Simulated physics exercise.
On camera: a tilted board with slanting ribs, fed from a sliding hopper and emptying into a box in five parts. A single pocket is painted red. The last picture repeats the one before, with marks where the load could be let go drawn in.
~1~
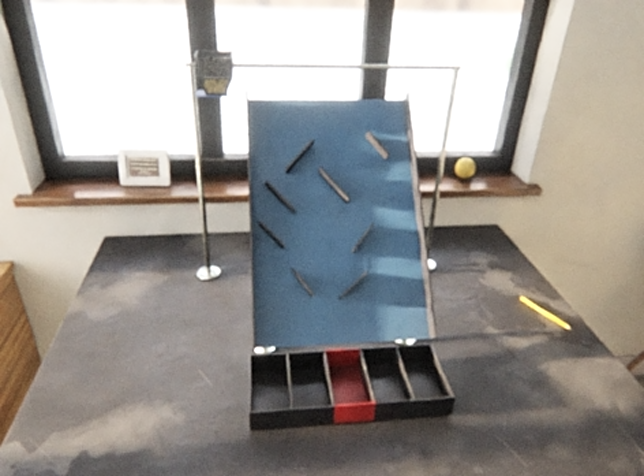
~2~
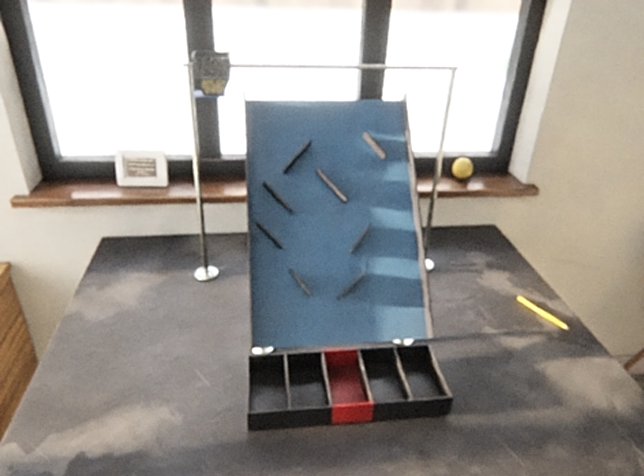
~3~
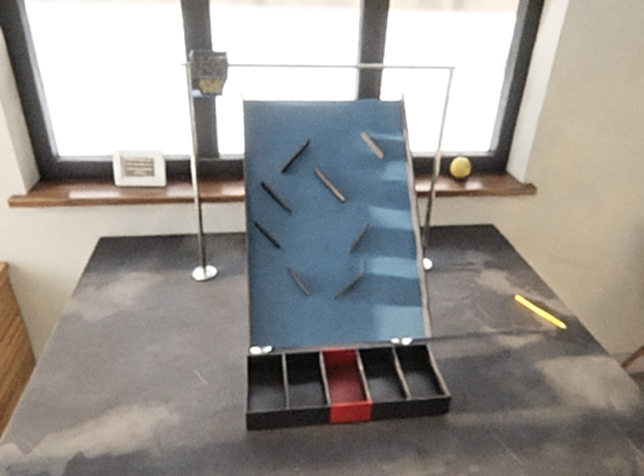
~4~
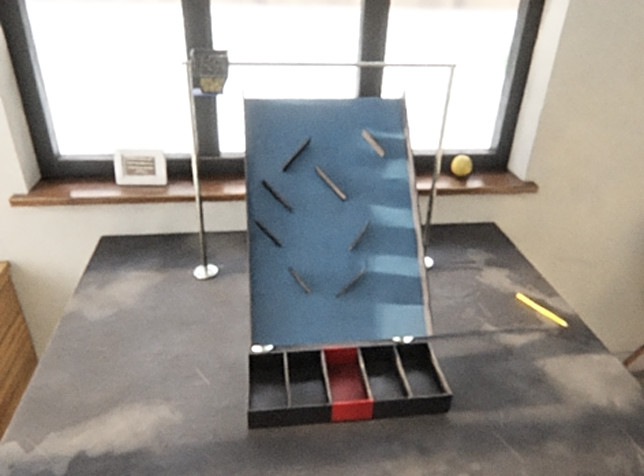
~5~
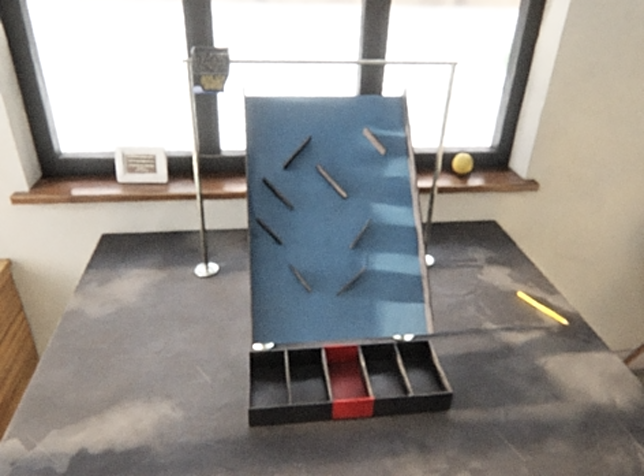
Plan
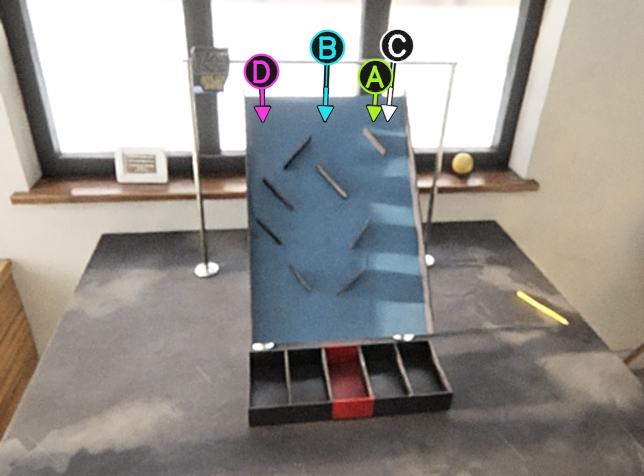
We see a tilted blue board with slanting ribs above a five-part box with one red pocket, and a small dark container at the upper left of a metal frame; nothing moves apart from slight shifts of the view.
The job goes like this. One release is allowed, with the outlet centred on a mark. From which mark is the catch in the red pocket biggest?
Mark D.
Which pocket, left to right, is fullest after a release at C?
The fifth.
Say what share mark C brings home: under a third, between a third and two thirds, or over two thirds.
Under a third.
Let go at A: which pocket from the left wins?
It is the fifth one.
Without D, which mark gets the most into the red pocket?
It is B.
On the marked copy, mark A meets the board at (373, 115); mark B meets the board at (325, 115); mark C meets the board at (388, 115); mark D meets the board at (262, 116).
With A, a stray few in the red pocket, most in other pockets, a small part outside the box.
With B, a small part in the red pocket, most in other pockets, a stray few outside the box.
With C, none in the red pocket, nearly all in other pockets, a small part outside the box.
With D, about a third in the red pocket, about two thirds in other pockets, a stray few outside the box.
